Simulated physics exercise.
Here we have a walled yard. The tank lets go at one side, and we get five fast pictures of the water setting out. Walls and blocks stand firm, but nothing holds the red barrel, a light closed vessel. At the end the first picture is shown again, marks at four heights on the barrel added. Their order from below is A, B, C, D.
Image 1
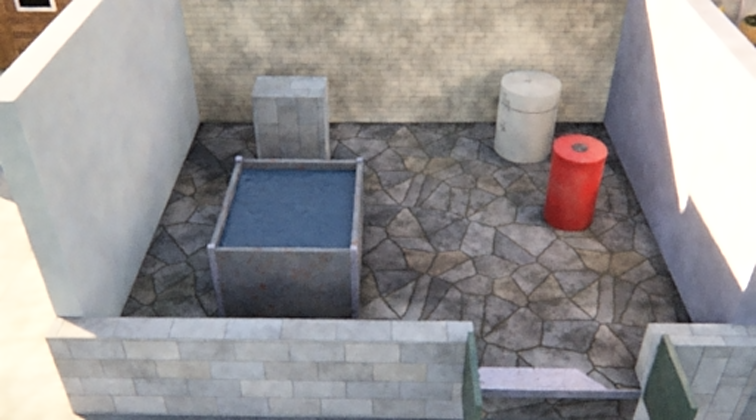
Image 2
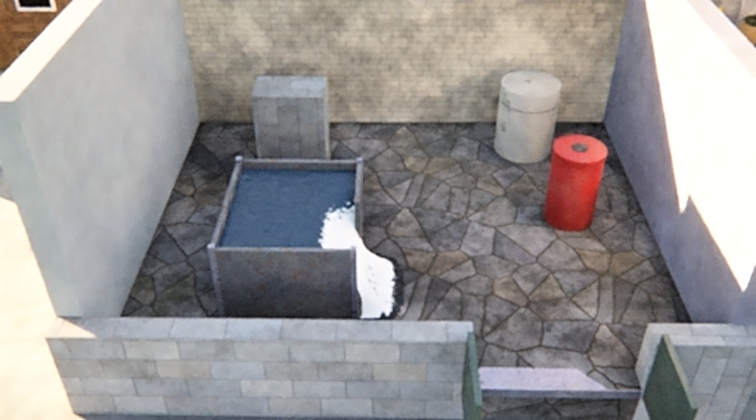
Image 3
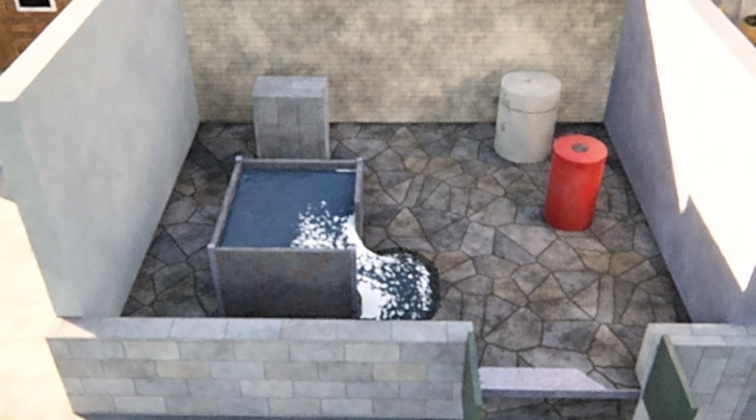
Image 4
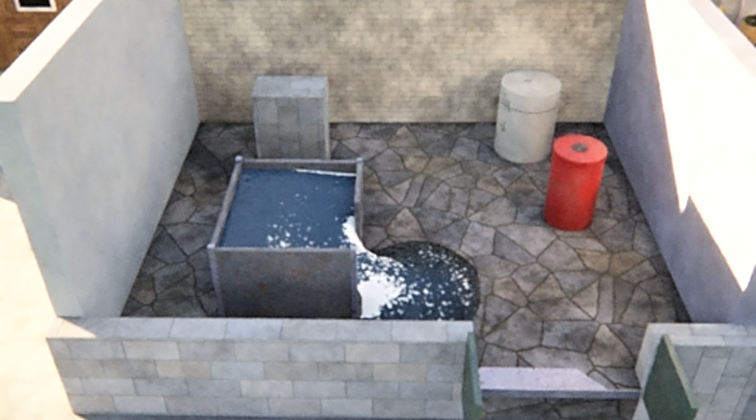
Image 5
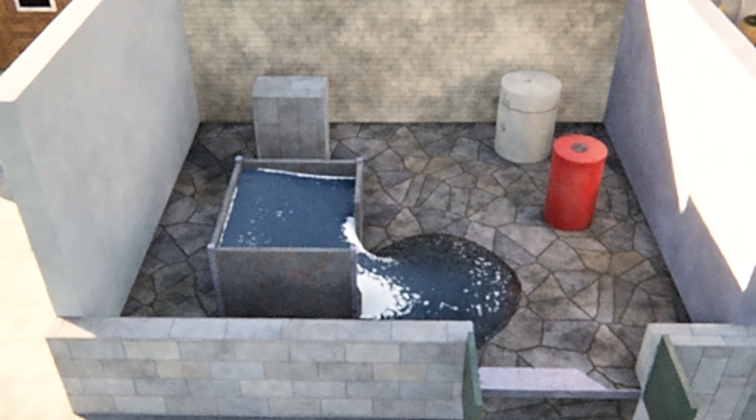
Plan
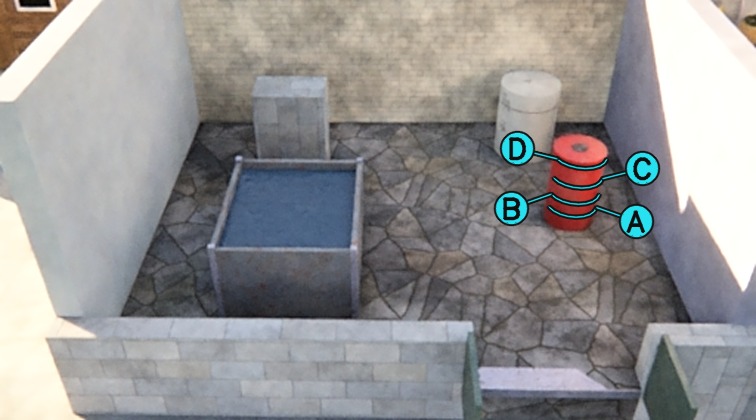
Water pours from the right side of a full tank and spreads across the stone ground.
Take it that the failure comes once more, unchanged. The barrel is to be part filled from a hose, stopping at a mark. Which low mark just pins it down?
Take A.
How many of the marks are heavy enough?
All of the four.
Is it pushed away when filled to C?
No.
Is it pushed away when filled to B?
No, not at all.
On the marked copy, A at (576, 217); B at (578, 204); C at (581, 188); D at (585, 168); from the bottom up A, B, C, D.
If A is chosen, it does not move.
If B is chosen, it does not move.
If C is chosen, it does not move.
If D is chosen, it does not move.
